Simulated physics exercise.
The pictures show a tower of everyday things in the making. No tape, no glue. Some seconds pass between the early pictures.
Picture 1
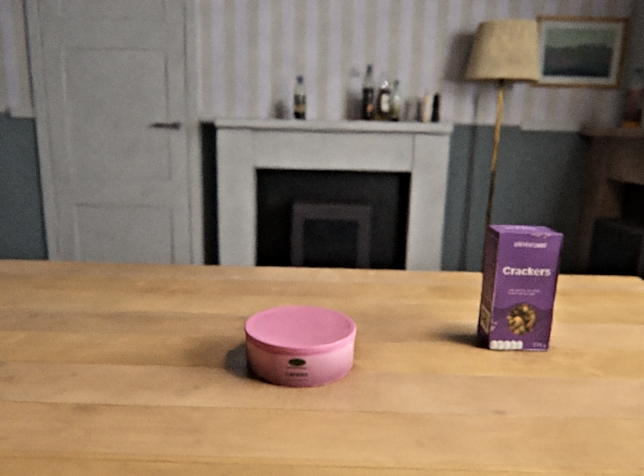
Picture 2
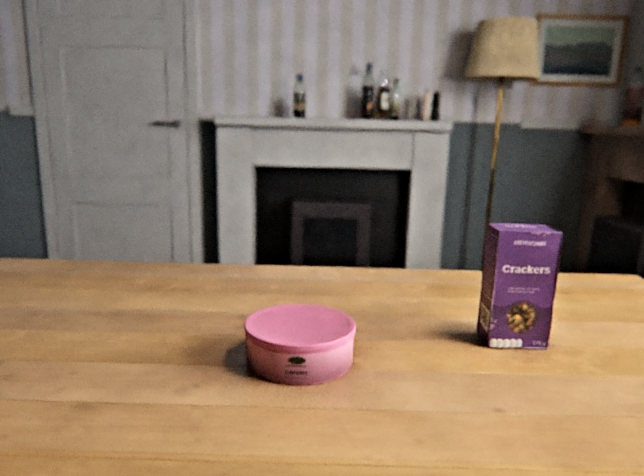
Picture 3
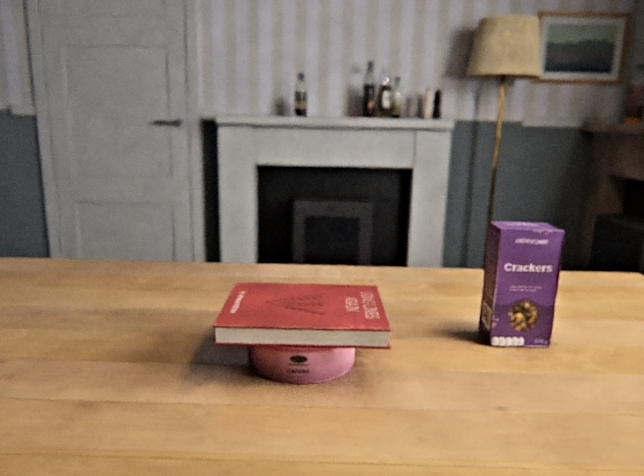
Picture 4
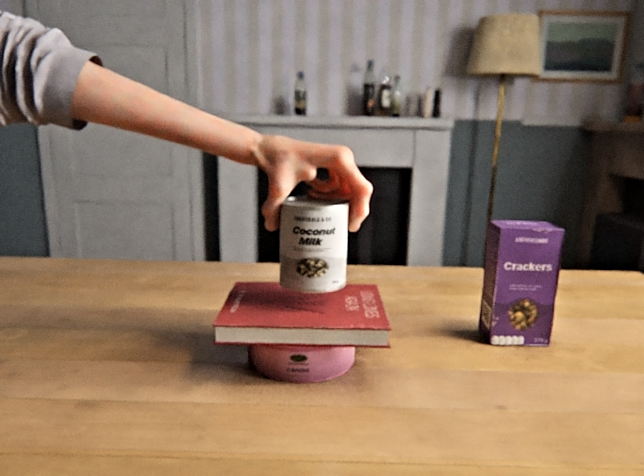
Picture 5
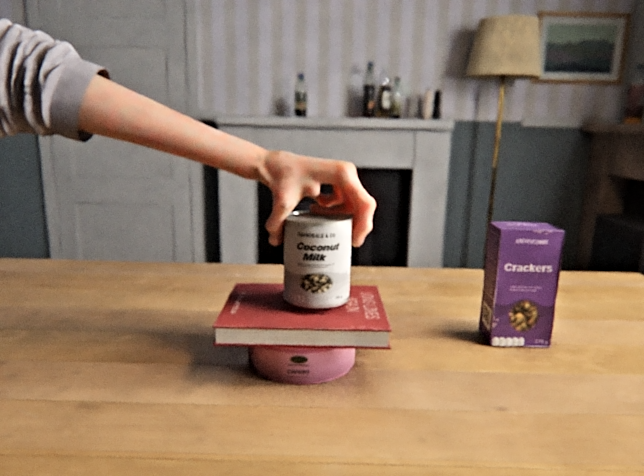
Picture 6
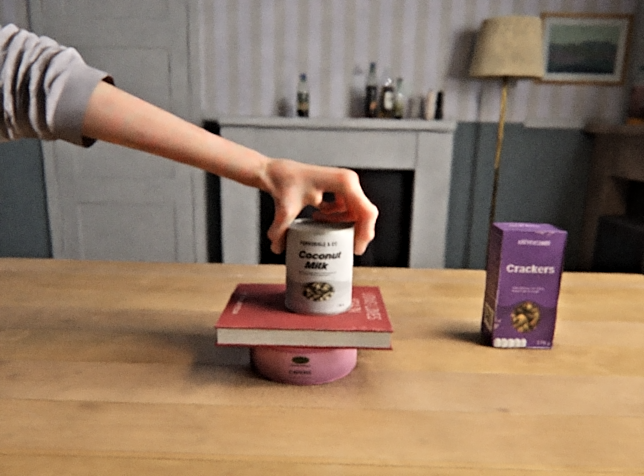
Hand lowering a white can of coconut milk onto a red book atop a pink tub, beside a purple crackers box.
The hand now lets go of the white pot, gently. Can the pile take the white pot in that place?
It keeps its balance.
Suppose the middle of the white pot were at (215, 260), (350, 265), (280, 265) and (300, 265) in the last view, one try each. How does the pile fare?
In the first case it comes apart; in the second case it holds; in the third case it keeps its balance; in the fourth case it holds.
Then, 0.20 s later than the last frame, all is still.
Then, 0.60 s later than the last frame, white pot resting near (319, 266).
When it is over, all 4 as before. End places, in pixels of the last picture, white pot near (319, 266). The pile stays up.
